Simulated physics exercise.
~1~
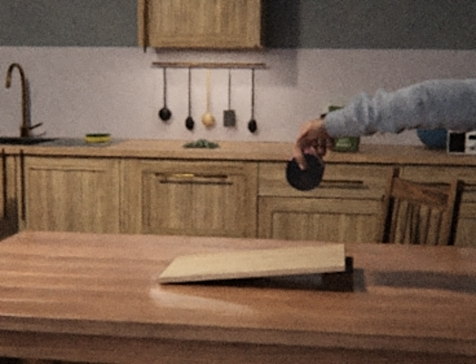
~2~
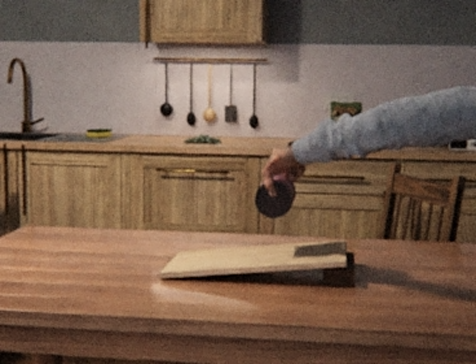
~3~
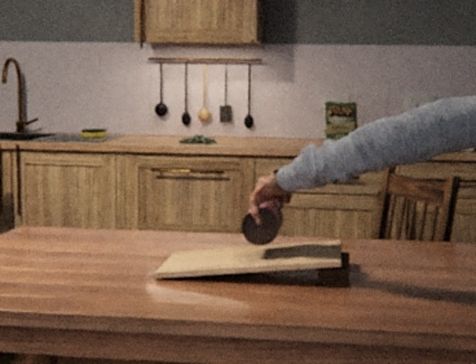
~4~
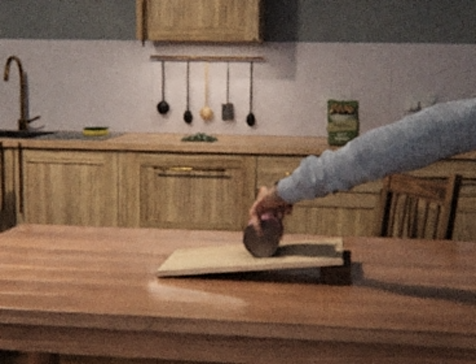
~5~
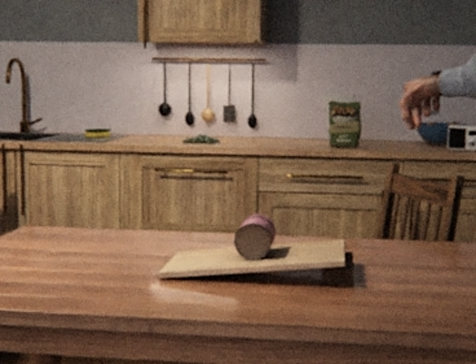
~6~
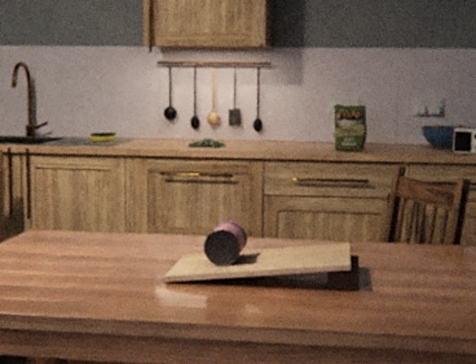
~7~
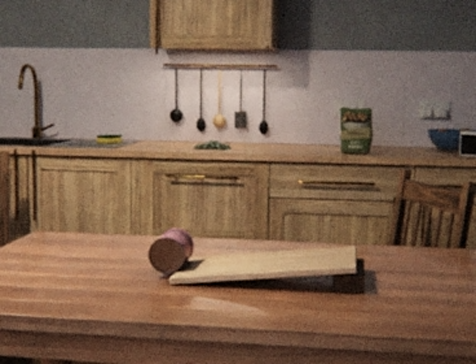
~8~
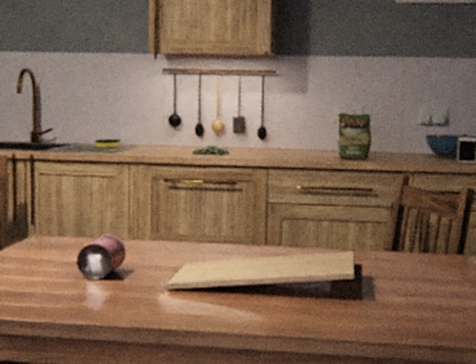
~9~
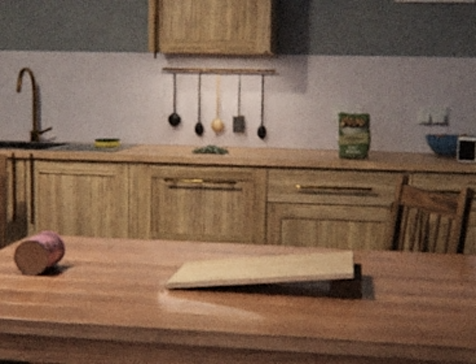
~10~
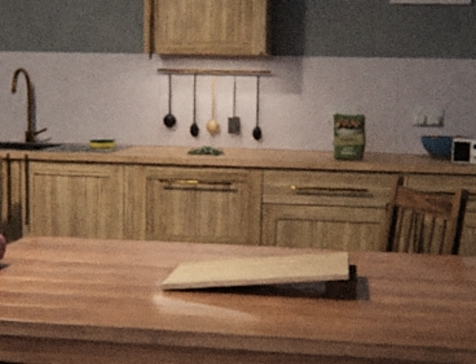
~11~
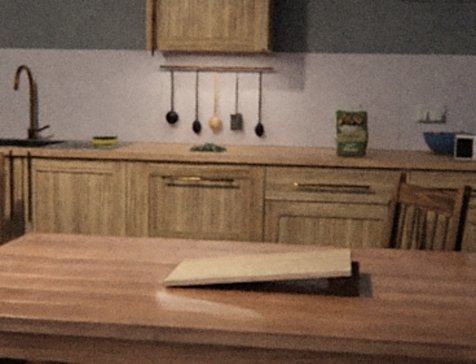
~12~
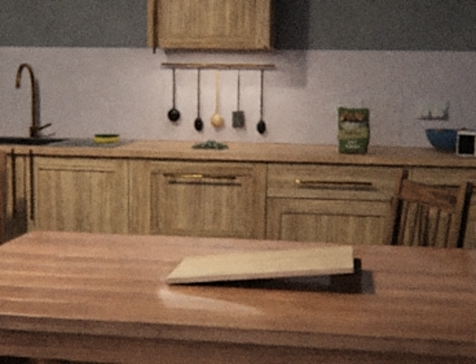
An arm in a light blue-grey sleeve reaches in from the right over a reddish-brown wooden table, seen from the front in a dim kitchen with wooden cabinets and utensils hanging on the wall behind. The hand carries a pink tin with dark ends down to a pale board, propped on a dark block at its right end. It sets the tin on its side on the slope, lets go and draws back. The tin rolls left down the board and onto the tabletop. It keeps rolling left until it passes out of view, leaving the board still in place.
